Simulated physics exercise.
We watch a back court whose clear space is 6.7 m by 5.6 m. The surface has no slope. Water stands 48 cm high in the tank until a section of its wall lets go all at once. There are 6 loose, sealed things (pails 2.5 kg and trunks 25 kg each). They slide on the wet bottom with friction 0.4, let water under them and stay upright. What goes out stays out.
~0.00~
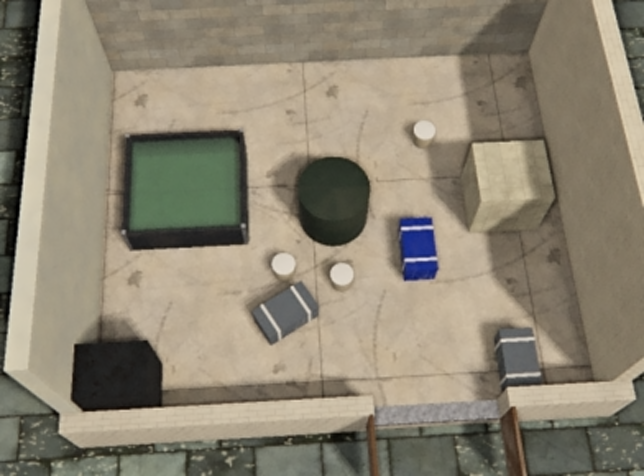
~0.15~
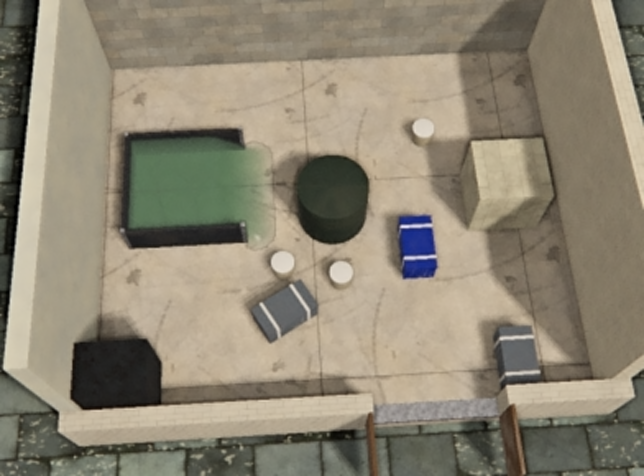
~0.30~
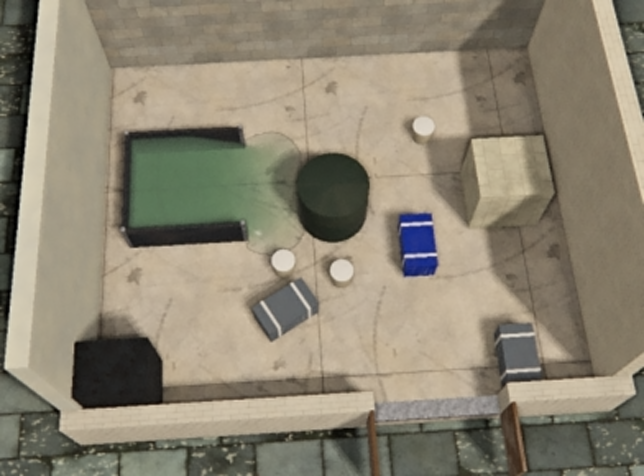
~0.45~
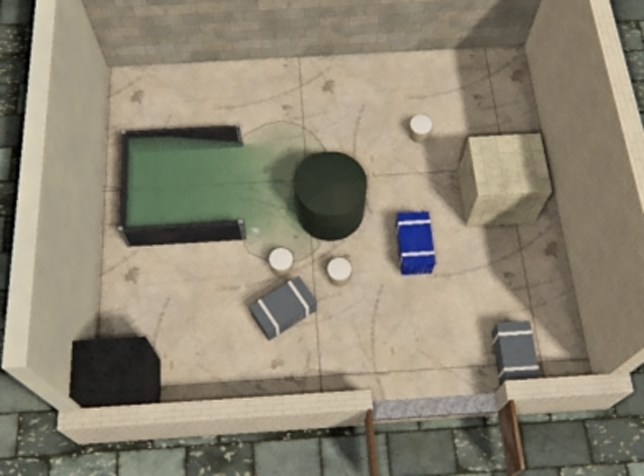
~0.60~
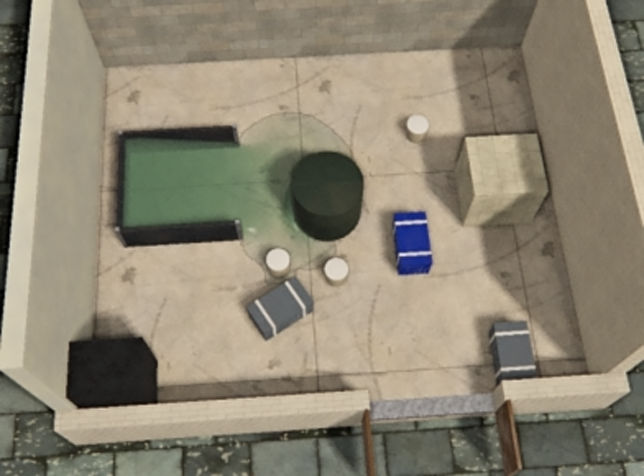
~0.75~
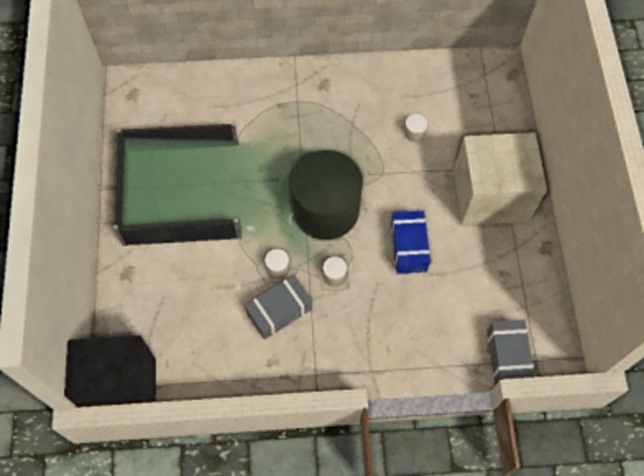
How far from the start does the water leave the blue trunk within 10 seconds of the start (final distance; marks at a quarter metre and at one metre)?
The blue trunk barely shifts.
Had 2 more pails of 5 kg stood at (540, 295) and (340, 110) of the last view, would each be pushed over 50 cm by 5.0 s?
In turn: Under, past it.
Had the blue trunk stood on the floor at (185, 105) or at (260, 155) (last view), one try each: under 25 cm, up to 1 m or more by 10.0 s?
In turn: It stays put; it ends far away.
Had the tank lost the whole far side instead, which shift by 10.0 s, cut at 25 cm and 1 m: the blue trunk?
Then the blue trunk stays put.
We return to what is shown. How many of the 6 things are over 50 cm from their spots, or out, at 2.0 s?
3 of them.
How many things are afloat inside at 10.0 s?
1 of them.
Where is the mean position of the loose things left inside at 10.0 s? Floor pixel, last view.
At about (353, 296).
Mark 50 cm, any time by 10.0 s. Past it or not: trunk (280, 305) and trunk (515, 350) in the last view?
In that order: Past it, under.
After 2.0 s the blue trunk is near (412, 237), 0.0 m from its start, aground; 0 of 6 are out; 0 afloat.
After 4.5 s the blue trunk is near (412, 237), 0.0 m from its start, aground; 1 of 6 are out; 1 afloat.
After 7.0 s the blue trunk is near (412, 237), 0.0 m from its start, aground; 1 of 6 are out; 1 afloat.
After 10.0 s the blue trunk is near (412, 237), 0.0 m from its start, aground; 1 of 6 are out; 1 afloat.
